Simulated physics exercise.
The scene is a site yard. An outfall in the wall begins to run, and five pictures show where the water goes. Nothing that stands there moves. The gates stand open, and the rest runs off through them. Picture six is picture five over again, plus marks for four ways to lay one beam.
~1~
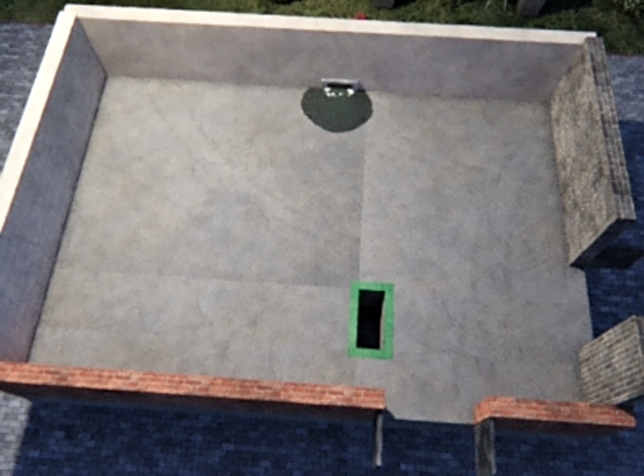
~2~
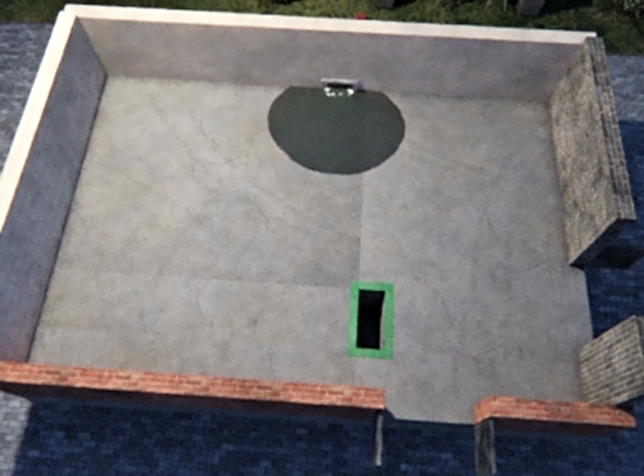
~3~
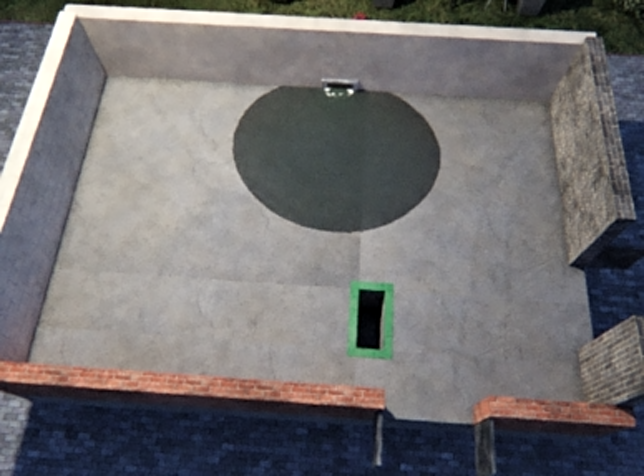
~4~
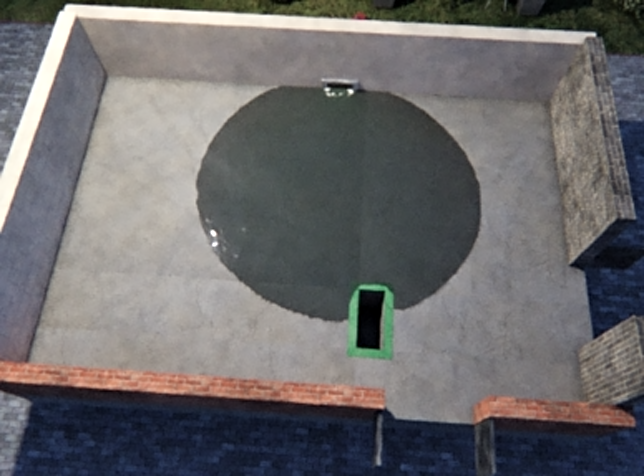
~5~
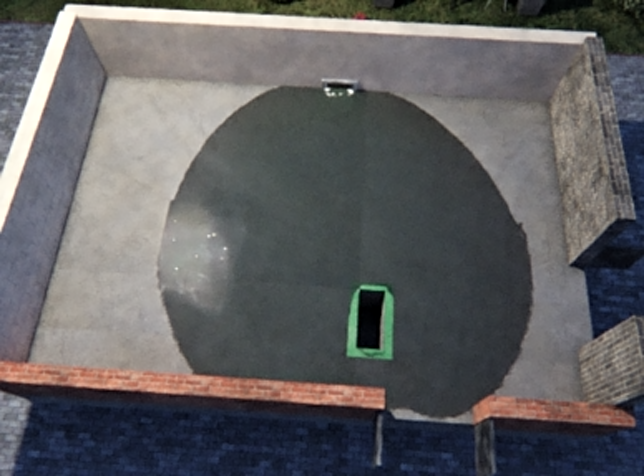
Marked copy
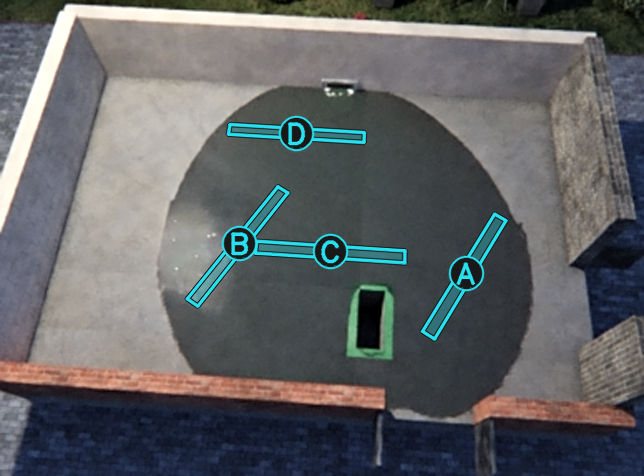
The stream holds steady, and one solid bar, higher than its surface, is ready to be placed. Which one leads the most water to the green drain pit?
I would pick position A.
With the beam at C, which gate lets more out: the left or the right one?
The left gate.
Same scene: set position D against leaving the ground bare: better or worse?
Position D is worse.
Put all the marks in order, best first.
The order is A, B, D, C.
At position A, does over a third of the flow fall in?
Yes.
In cyan, A from (428, 335) to (500, 217); B from (192, 302) to (282, 189); C from (256, 247) to (404, 256); D from (229, 129) to (364, 137).
If A is chosen, about 48 % of the stream goes into the green drain pit, about 45 % out by the gates.
If B is chosen, about 32 % of the stream goes into the green drain pit, about 64 % out by the gates.
If C is chosen, about 16 % of the stream goes into the green drain pit, about 81 % out by the gates.
If D is chosen, about 21 % of the stream goes into the green drain pit, about 75 % out by the gates.
